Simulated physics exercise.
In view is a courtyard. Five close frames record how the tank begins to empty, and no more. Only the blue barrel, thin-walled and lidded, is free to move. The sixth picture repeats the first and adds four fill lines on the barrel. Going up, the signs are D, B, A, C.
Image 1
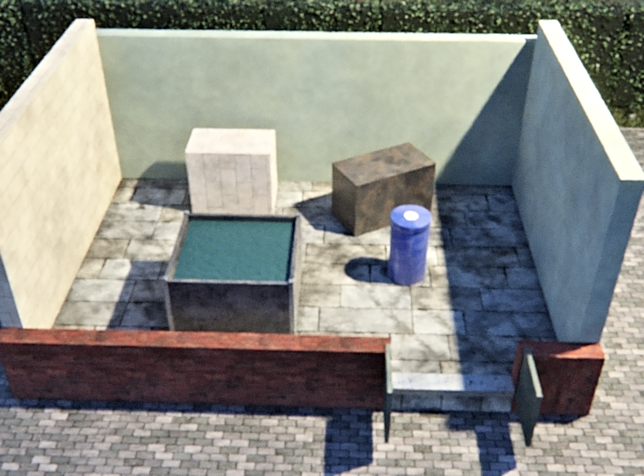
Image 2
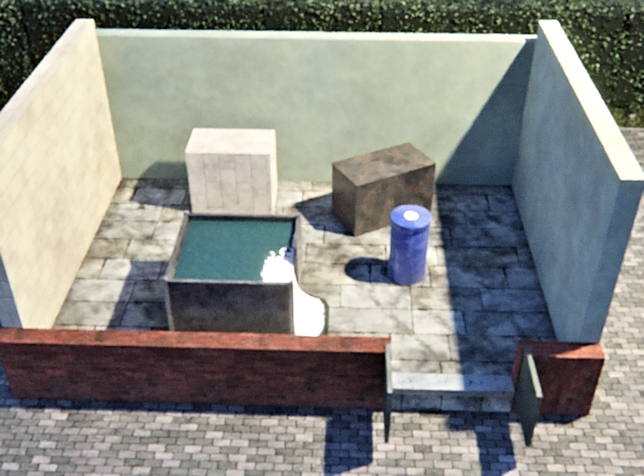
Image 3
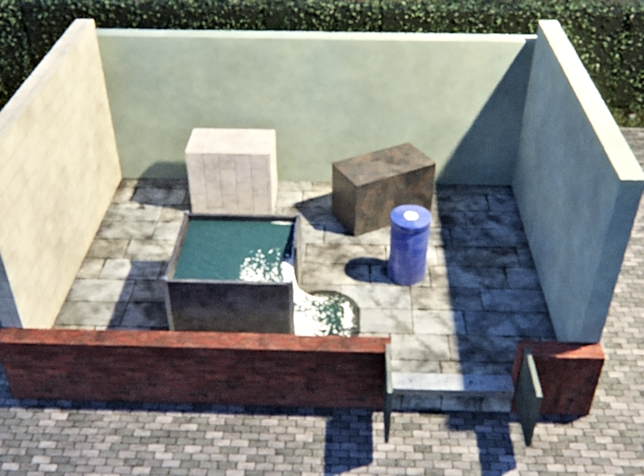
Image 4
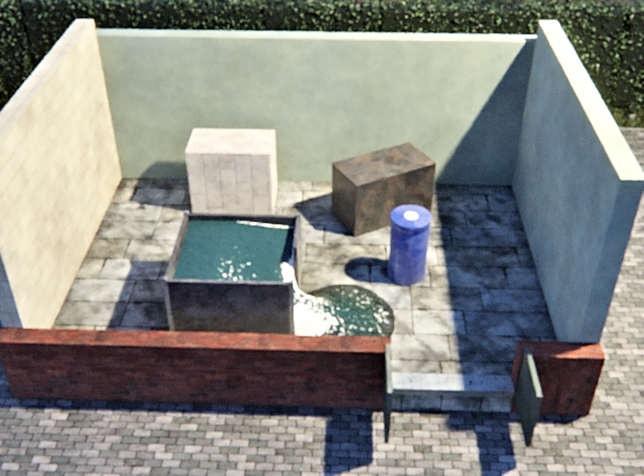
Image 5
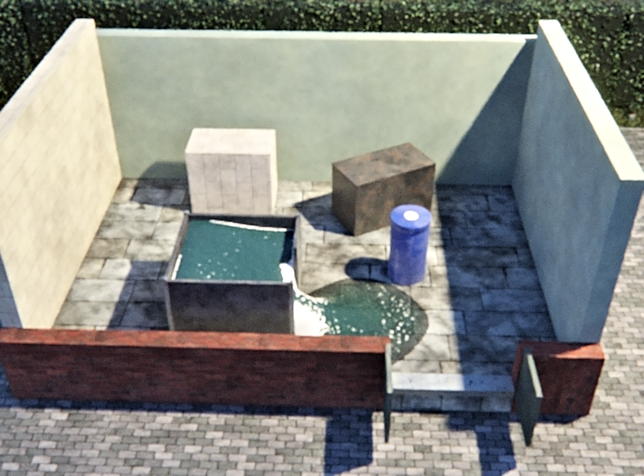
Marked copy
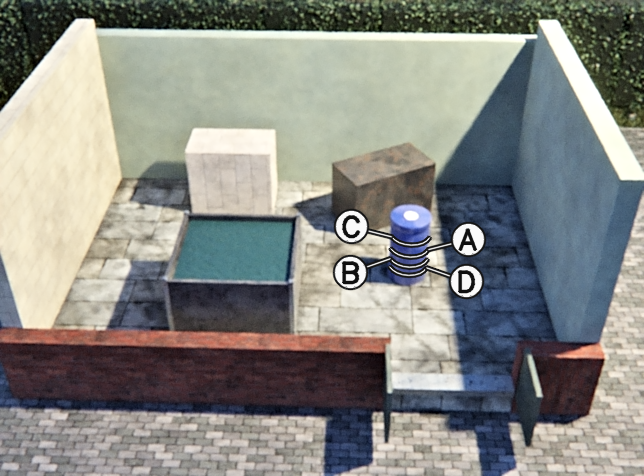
Water pouring from the right side of a square tank and spreading across courtyard paving toward a blue barrel that stays still.
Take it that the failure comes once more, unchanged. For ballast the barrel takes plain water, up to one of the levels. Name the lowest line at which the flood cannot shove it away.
That is level D.
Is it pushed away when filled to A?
No, that is safe.
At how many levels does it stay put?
All of them.
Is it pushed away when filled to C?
No, that is safe.
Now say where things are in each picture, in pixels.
Lid of the blue barrel at (411, 216); tank full, its middle at (236, 251); open gate at (454, 342).
Water covers 1 % of the ground and is seen nearest the barrel at (322, 307).
Water covers 3 % of the ground and is seen nearest the barrel at (353, 308).
Water covers 6 % of the ground and is seen nearest the barrel at (363, 291).
Lid of the blue barrel at (411, 216); water covers 9 % of the ground and is seen nearest the barrel at (398, 292).
On the marked copy, A at (410, 257); B at (409, 267); C at (411, 245); D at (408, 275); from the bottom up D, B, A, C.
If A is chosen, it does not move.
If B is chosen, it does not move.
If C is chosen, it does not move.
If D is chosen, it does not move.
